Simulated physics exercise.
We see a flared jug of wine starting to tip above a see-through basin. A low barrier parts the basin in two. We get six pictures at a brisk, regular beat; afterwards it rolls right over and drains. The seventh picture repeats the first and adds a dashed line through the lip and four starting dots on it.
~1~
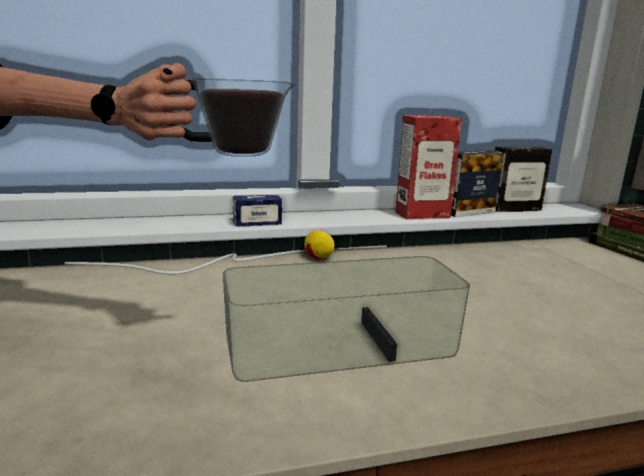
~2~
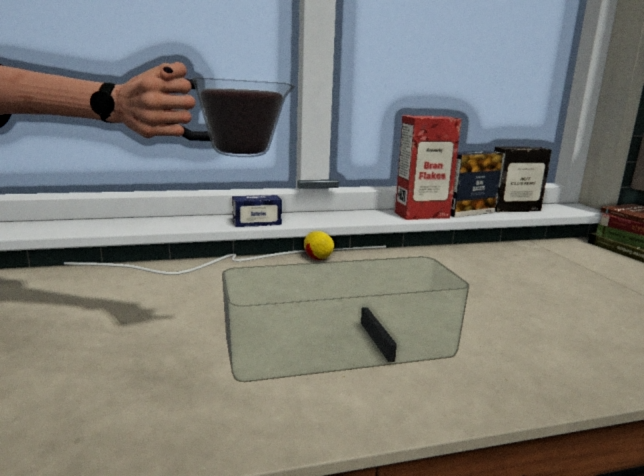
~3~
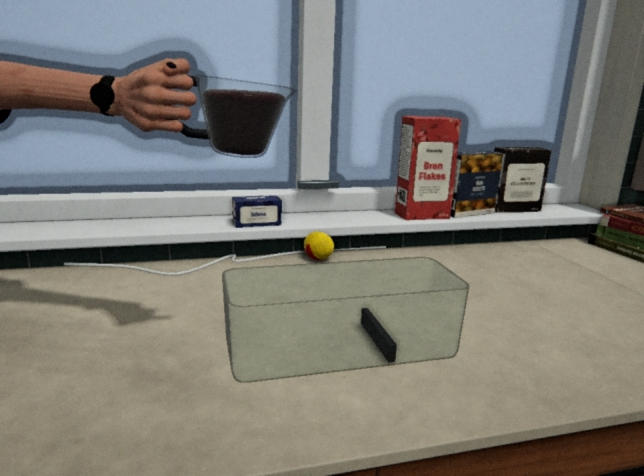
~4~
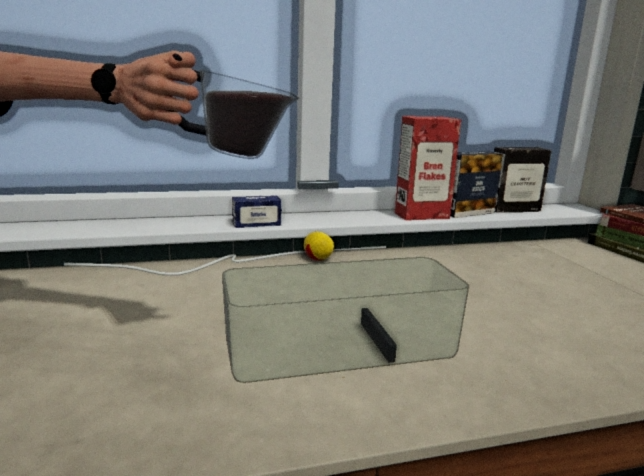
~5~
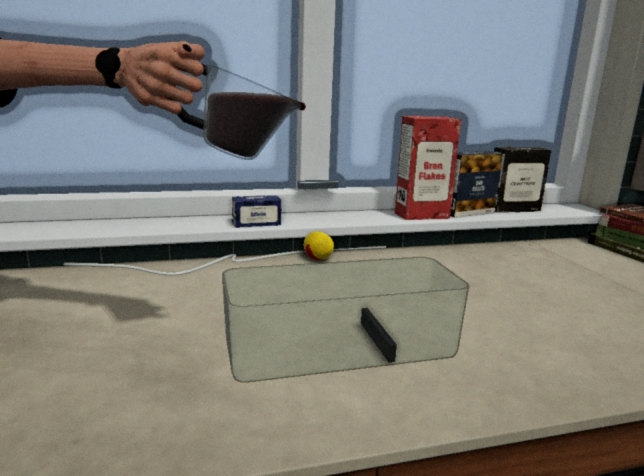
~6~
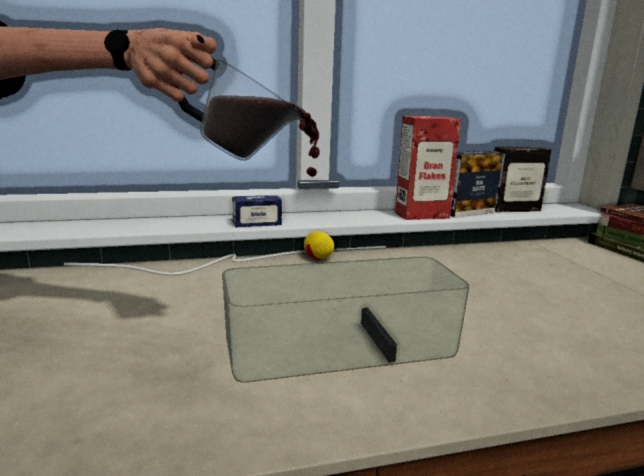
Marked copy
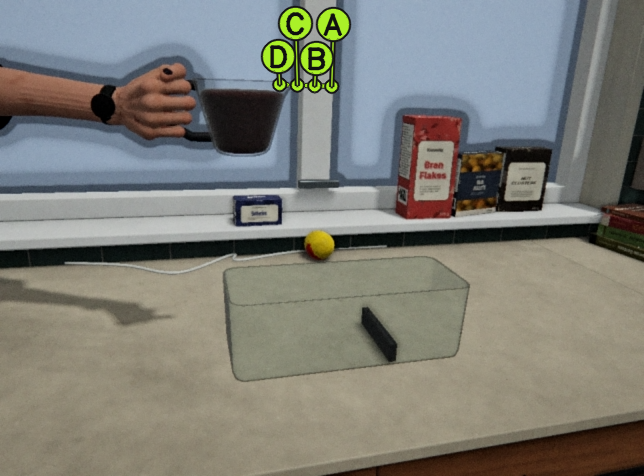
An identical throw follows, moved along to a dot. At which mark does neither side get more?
The answer is spot A.
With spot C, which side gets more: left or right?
More ends on the left.
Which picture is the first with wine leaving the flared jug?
Picture 5.
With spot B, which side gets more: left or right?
The left one.
On the marked copy, A at (331, 86); B at (314, 85); C at (297, 85); D at (279, 84).
With A, about 48 % ends left of the wall and 49 % right of it; 3 % is lost outside.
With B, about 84 % ends left of the wall and 12 % right of it; 4 % is lost outside.
With C, about 84 % ends left of the wall and 12 % right of it; 4 % is lost outside.
With D, about 84 % ends left of the wall and 13 % right of it; 3 % is lost outside.
